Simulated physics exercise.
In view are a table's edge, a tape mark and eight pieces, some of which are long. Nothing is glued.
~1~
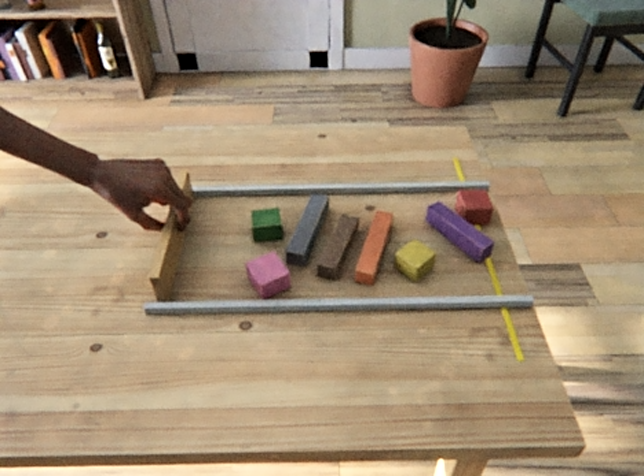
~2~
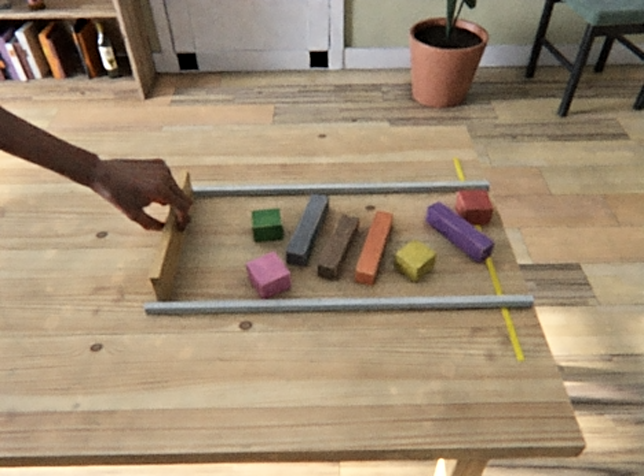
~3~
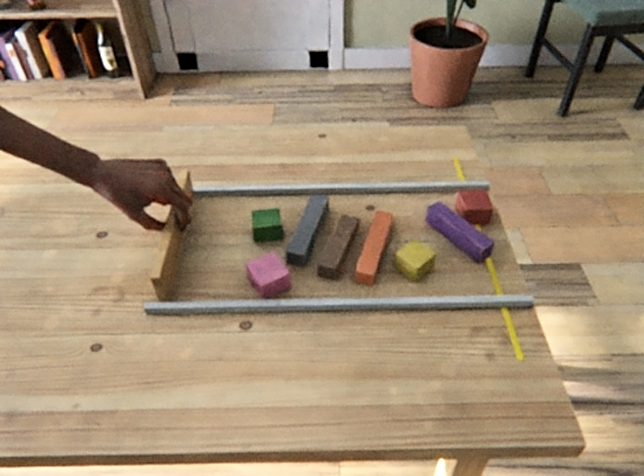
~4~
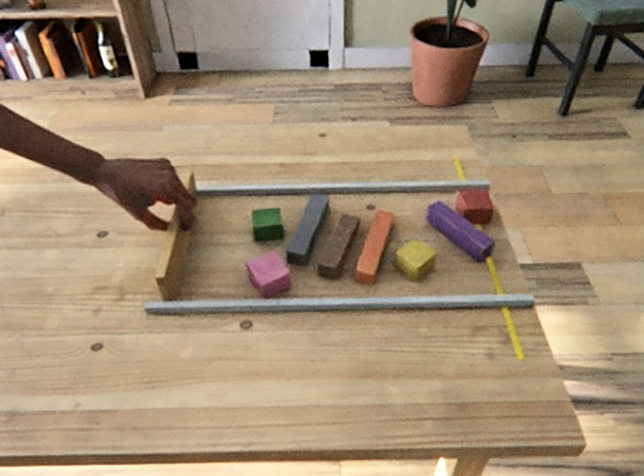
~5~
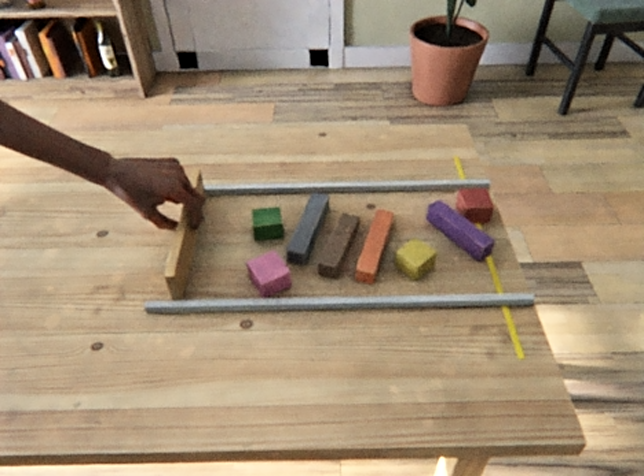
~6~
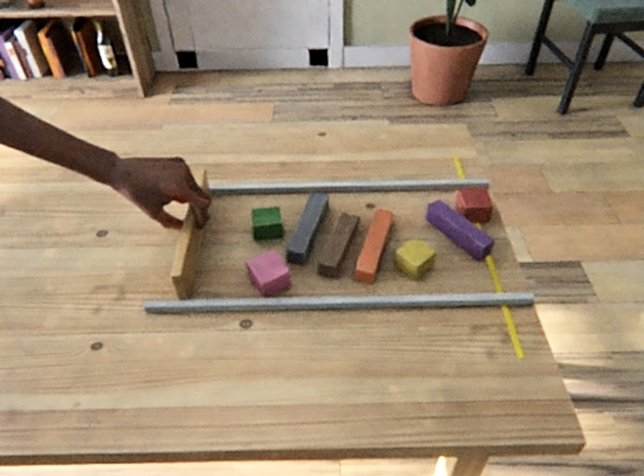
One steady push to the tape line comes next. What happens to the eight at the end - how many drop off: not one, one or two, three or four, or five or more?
The count of those that drop off: Five or more.
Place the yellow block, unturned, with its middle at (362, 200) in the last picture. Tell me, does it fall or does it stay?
Result: The yellow block ends down.
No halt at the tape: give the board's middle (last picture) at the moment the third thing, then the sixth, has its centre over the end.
At the first moment about (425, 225), at the next about (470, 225).
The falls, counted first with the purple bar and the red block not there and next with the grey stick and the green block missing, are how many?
First 4, second 4.
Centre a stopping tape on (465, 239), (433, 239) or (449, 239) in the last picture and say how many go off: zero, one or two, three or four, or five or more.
Trial 1 - 5 or more; trial 2 - either three or four; trial 3 - three to four.
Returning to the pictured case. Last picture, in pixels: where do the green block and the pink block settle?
Green block at (494, 219), pink block at (515, 275).
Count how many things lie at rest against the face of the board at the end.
That comes to 2.
Early on, none off yet; red block at rest near (474, 205); purple bar at rest near (458, 229); yellow block at rest near (415, 258).
A while later, none off yet; red block travelled about its own width near (493, 201); purple bar travelled a little near (499, 226); yellow block travelled well along near (491, 261).
Finally, the number that fall off is five or more; lost, grey stick, brown bar, orange bar, yellow block, purple bar and red block.
